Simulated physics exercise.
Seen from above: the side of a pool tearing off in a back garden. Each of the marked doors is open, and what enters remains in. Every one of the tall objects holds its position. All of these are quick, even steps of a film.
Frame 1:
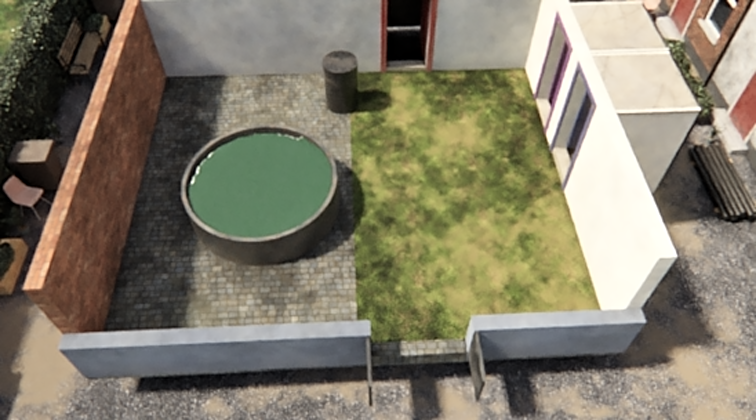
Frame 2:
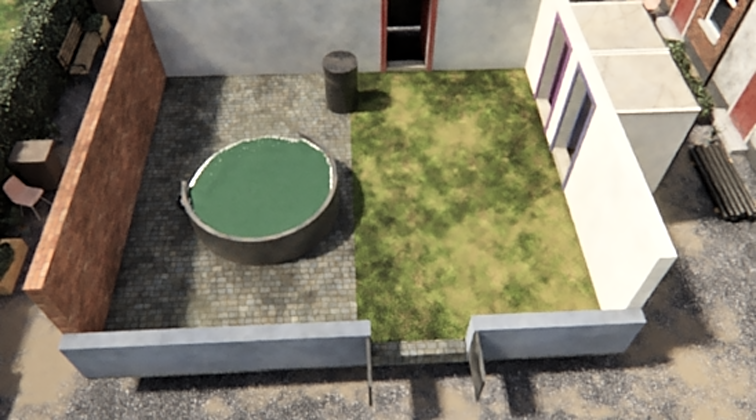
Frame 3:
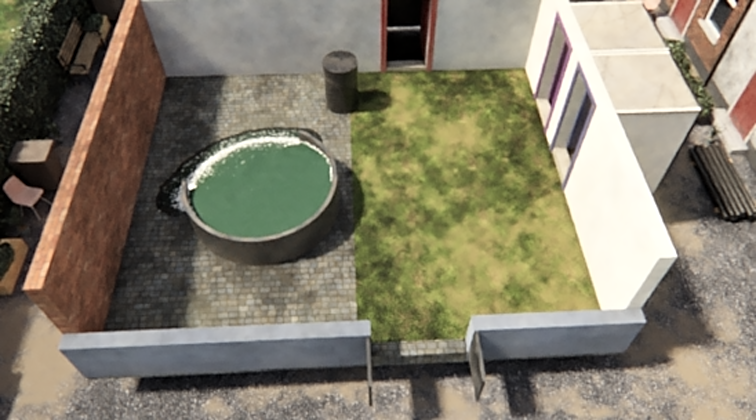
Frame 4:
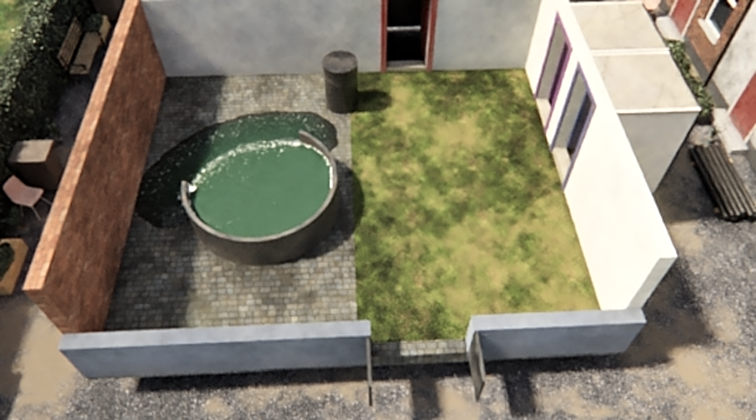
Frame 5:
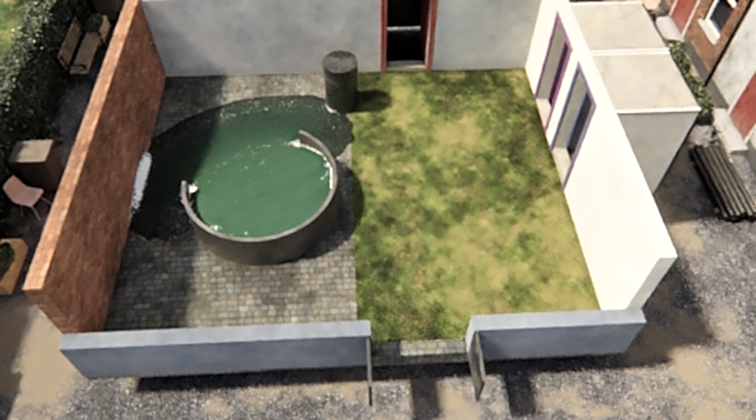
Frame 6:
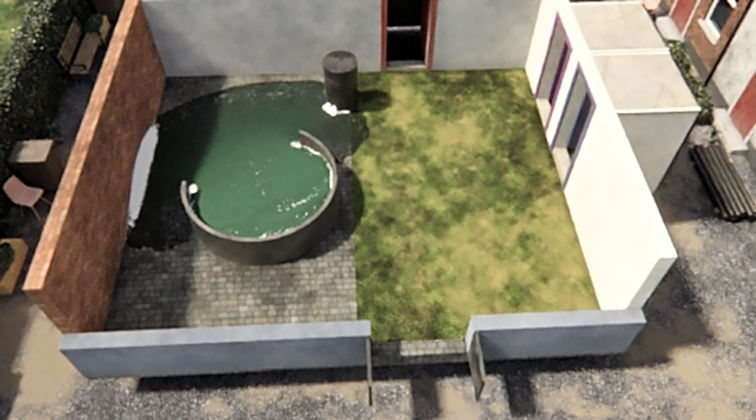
Green water sits still in a round pool on the paved side of a walled garden, until the pool's far side tears away. It pours out through the gap and spreads across the paving, reaching the brick wall on the left and the dark barrel near the back wall.
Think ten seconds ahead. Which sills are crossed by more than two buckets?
The purple door sill is crossed by more than that. The red door sill is not crossed by that much. The blue door sill is not crossed by that much.
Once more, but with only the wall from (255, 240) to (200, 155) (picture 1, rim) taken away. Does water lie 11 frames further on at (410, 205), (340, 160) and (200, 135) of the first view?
In turn: Untouched, untouched, swamped.
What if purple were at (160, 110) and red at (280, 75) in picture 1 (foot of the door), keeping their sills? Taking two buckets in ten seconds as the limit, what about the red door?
Well, the red door overshoots, as it turns out.
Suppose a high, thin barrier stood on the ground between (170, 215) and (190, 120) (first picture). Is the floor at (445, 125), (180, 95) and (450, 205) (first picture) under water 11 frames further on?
Reading them off in sequence: Spared, swamped, spared.
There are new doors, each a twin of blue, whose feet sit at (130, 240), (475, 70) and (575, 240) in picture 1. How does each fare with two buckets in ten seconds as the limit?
Taken in sequence, they go: Not exceeded, not exceeded, not exceeded.
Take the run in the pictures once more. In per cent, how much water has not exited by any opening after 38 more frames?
About 100 per cent.
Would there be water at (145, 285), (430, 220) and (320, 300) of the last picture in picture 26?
Point 1: Drenched; point 2: Not wet; point 3: Not wet.
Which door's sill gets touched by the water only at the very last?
Answer: The blue door.
A moment on, water covers 25 % of the floor; the purple door not reached, the red door not reached, the blue door not reached.
Next, water covers 35 % of the floor; the purple door not reached, the red door wet at the sill, nothing in, the blue door not reached.
Then, water covers 45 % of the floor; the purple door not reached, the red door wet at the sill, nothing in, the blue door not reached.
Later, water covers 75 % of the floor; the purple door under two buckets in, the red door wet at the sill, nothing in, the blue door not reached.
In the end, water covers 100 % of the floor; the purple door over two buckets in, the red door wet at the sill, nothing in, the blue door wet at the sill, nothing in.
